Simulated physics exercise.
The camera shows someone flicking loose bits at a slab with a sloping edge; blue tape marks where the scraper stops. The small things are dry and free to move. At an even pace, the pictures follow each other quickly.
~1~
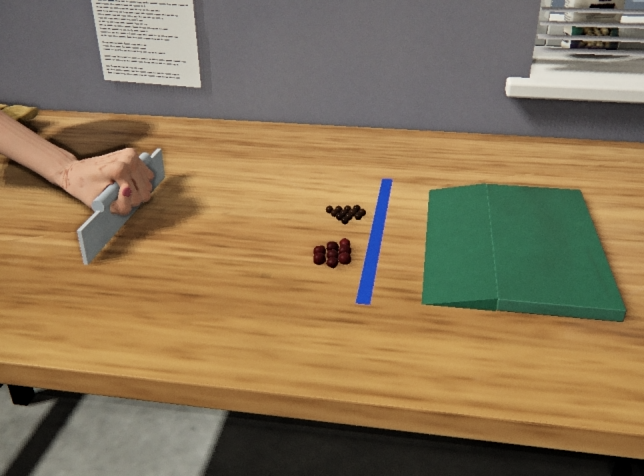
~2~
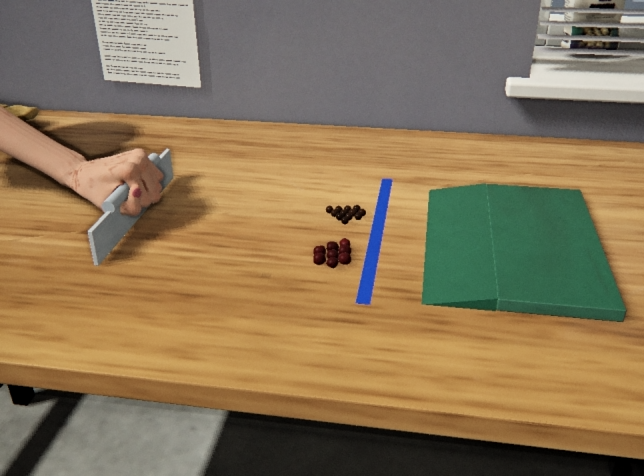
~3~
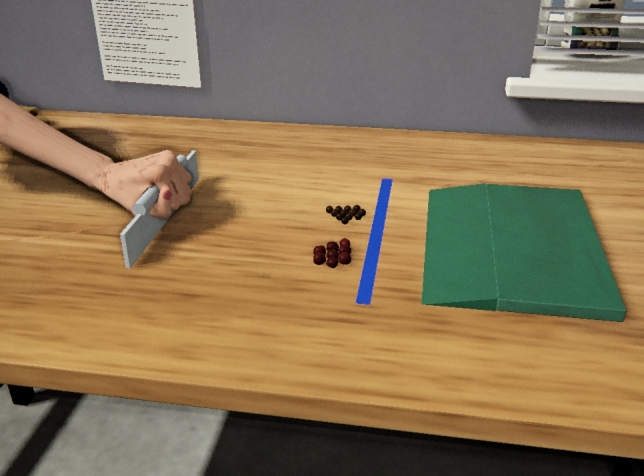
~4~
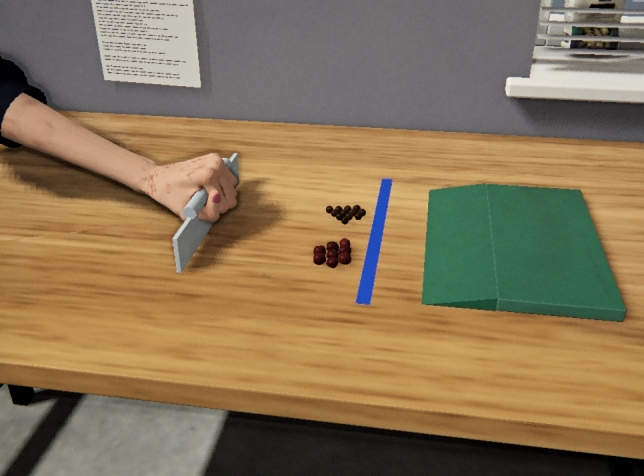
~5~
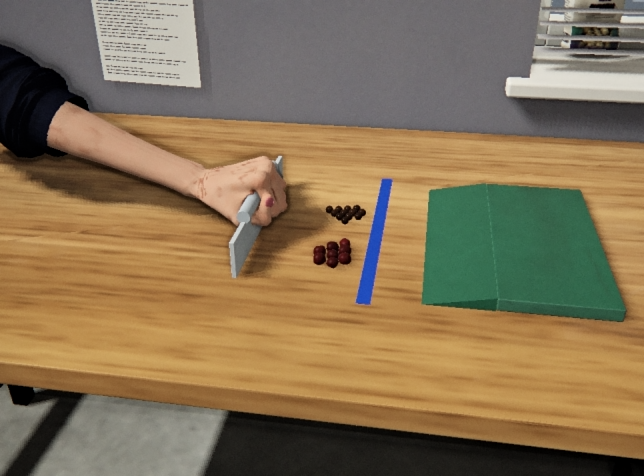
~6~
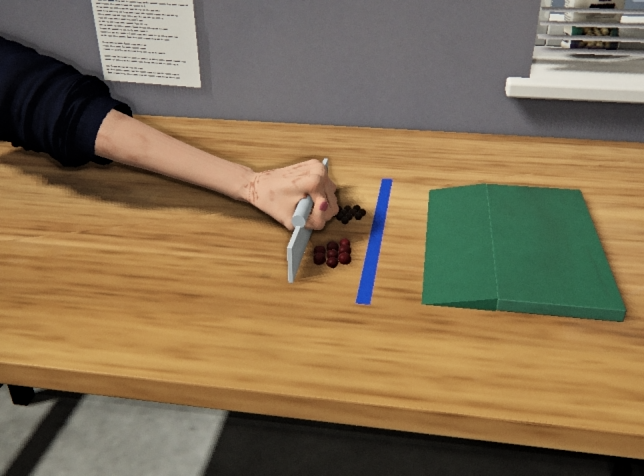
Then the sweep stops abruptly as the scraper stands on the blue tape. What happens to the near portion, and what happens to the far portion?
The near portion gets some pieces over the top; the far portion gets some pieces over the top.
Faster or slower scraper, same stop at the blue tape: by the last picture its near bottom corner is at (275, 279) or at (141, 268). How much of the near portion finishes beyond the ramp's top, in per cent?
Lab note: Share near 100 per cent at the first pace and 0 per cent at the second.
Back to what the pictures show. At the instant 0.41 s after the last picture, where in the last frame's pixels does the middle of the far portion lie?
Its middle is roughly at (583, 218) in the last frame.
Then, 0.06 s later than the last frame, scraper still moving, near (365, 201); near portion every one short of the ramp; far portion every one short of the ramp.
Then, 0.13 s later than the last frame, scraper stopped at the blue tape; near portion every one on the ramp; far portion roughly two thirds on the ramp, roughly a third short of the ramp.
Then, 0.41 s later than the last frame, scraper stopped at the blue tape; near portion every one past the top; far portion every one past the top.
When it is over, scraper stopped at the blue tape; near portion every one past the top; far portion every one past the top.
